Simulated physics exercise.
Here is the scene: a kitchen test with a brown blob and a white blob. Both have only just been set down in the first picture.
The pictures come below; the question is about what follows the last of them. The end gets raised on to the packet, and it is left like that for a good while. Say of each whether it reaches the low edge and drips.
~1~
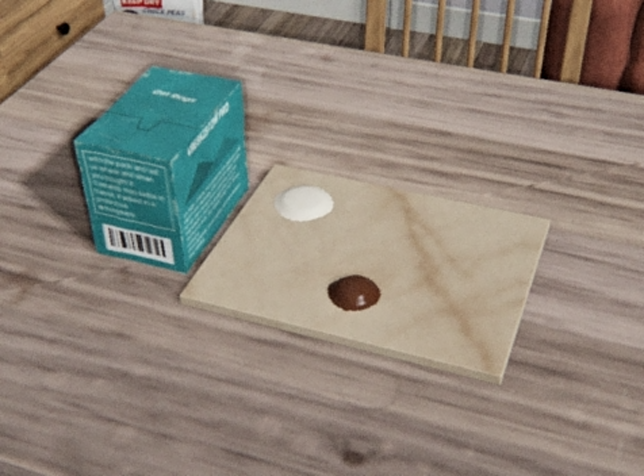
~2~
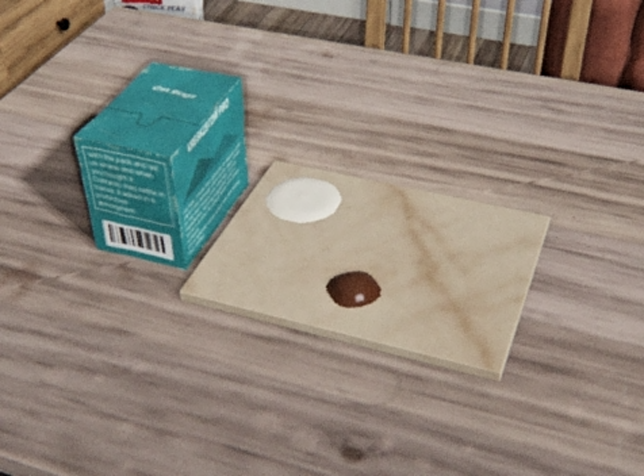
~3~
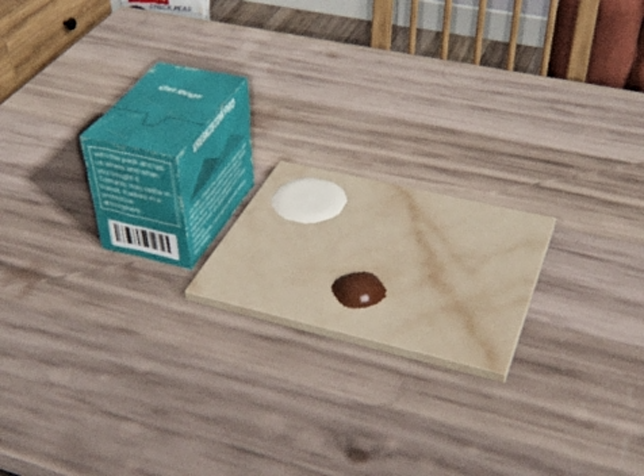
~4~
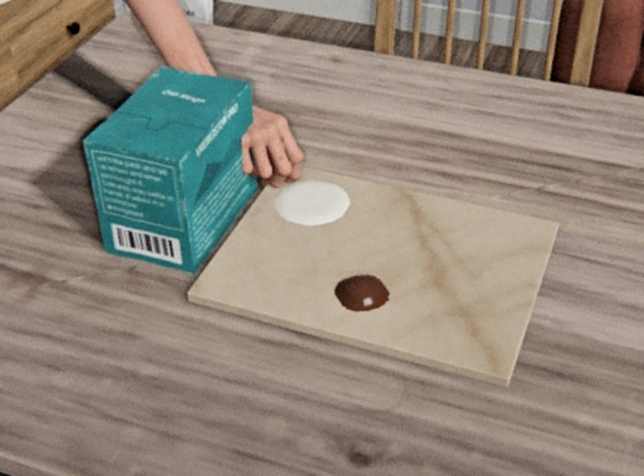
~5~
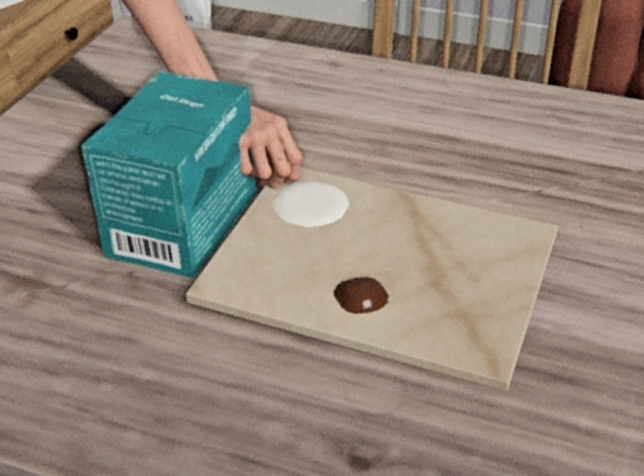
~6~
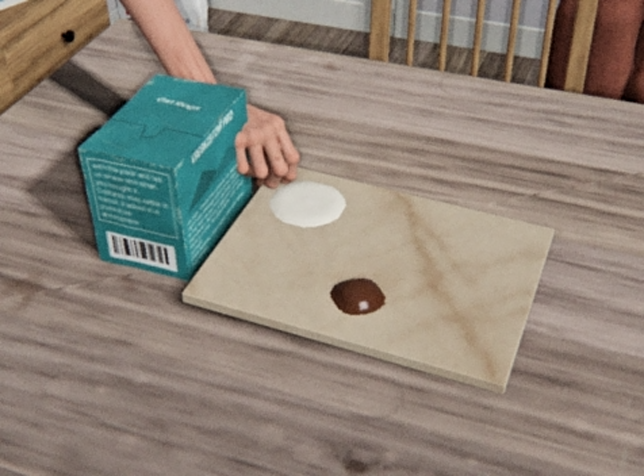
It turns out the brown blob hangs on and the white blob hangs on.
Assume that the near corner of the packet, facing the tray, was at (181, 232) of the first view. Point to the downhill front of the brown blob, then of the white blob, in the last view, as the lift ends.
Roughly (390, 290) and (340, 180).
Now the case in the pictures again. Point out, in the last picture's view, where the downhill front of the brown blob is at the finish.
My estimate is around pixel (406, 260) of the last view.
Soon after, slope about 29°; the brown blob has not moved; the white blob has crept a little.
Later, the brown blob has not moved; the white blob has crept down a long way.
In the end, slope about 29°; the brown blob has not moved; the white blob has crept down a long way.
